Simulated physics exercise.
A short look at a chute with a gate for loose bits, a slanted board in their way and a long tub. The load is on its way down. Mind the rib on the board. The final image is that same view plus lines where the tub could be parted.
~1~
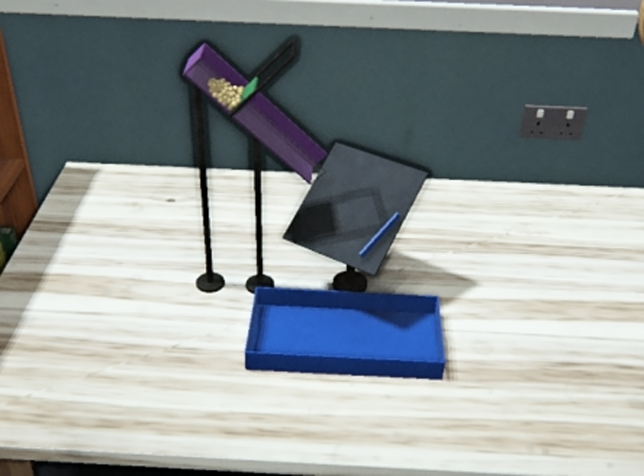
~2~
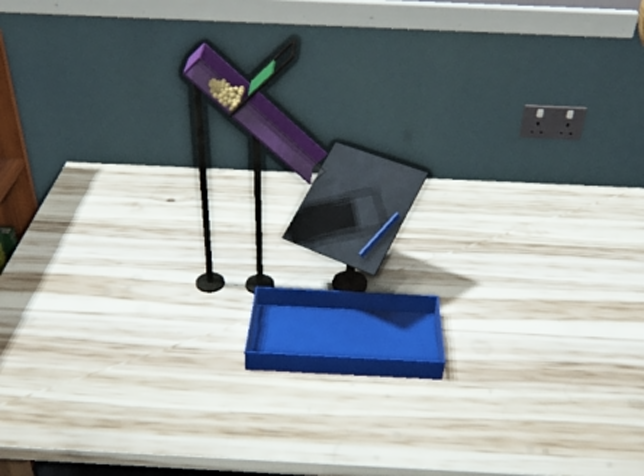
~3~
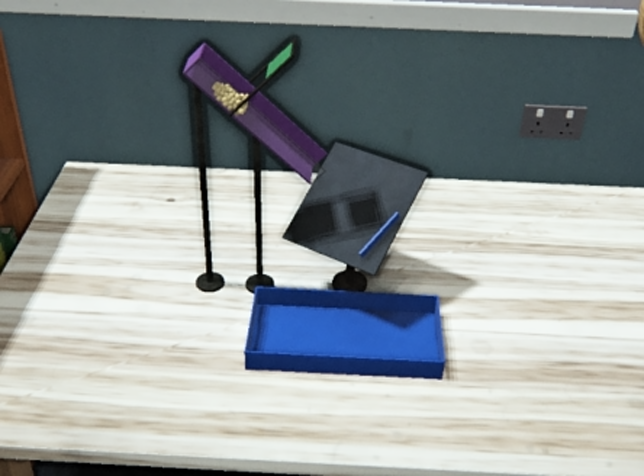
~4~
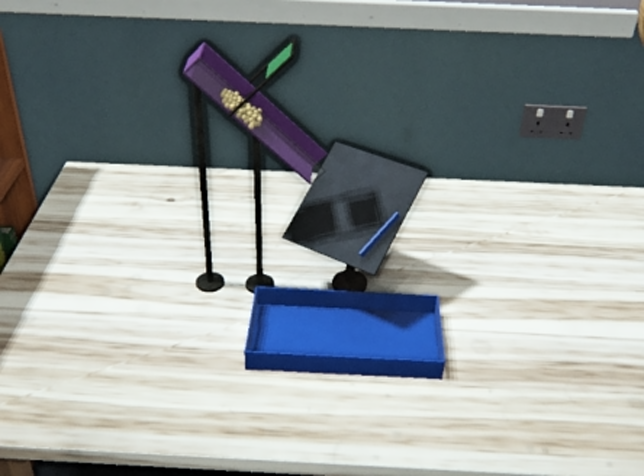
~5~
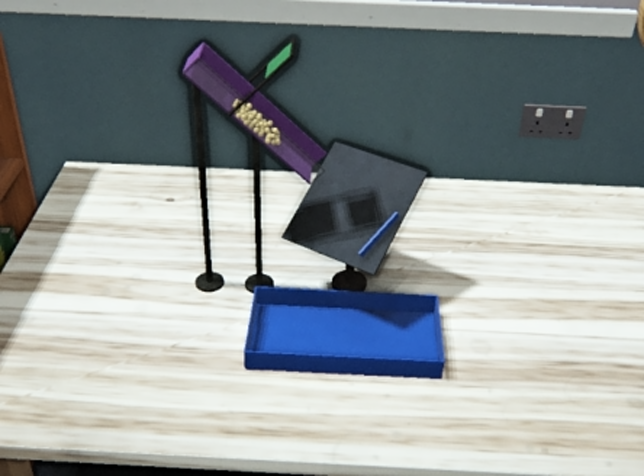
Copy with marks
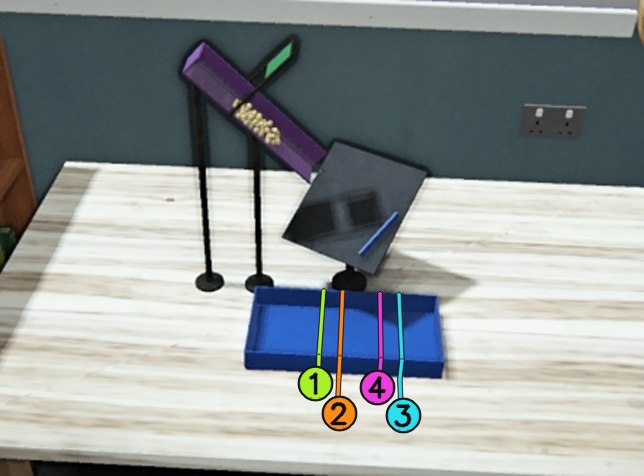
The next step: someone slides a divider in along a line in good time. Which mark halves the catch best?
1.
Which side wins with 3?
More lands on the left.
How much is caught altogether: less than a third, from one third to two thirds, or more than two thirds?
It is more than two thirds.
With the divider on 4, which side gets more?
The left side.
On the marked copy, line 1 crosses the front rim at (319, 355); line 2 crosses the front rim at (339, 356); line 3 crosses the front rim at (401, 359); line 4 crosses the front rim at (381, 358).
With 1, of what is caught, about half on the left of the divider, about half on the right.
With 2, of what is caught, nearly all on the left of the divider, a small part on the right.
With 3, of what is caught, all on the left of the divider, none on the right.
With 4, of what is caught, all on the left of the divider, none on the right.
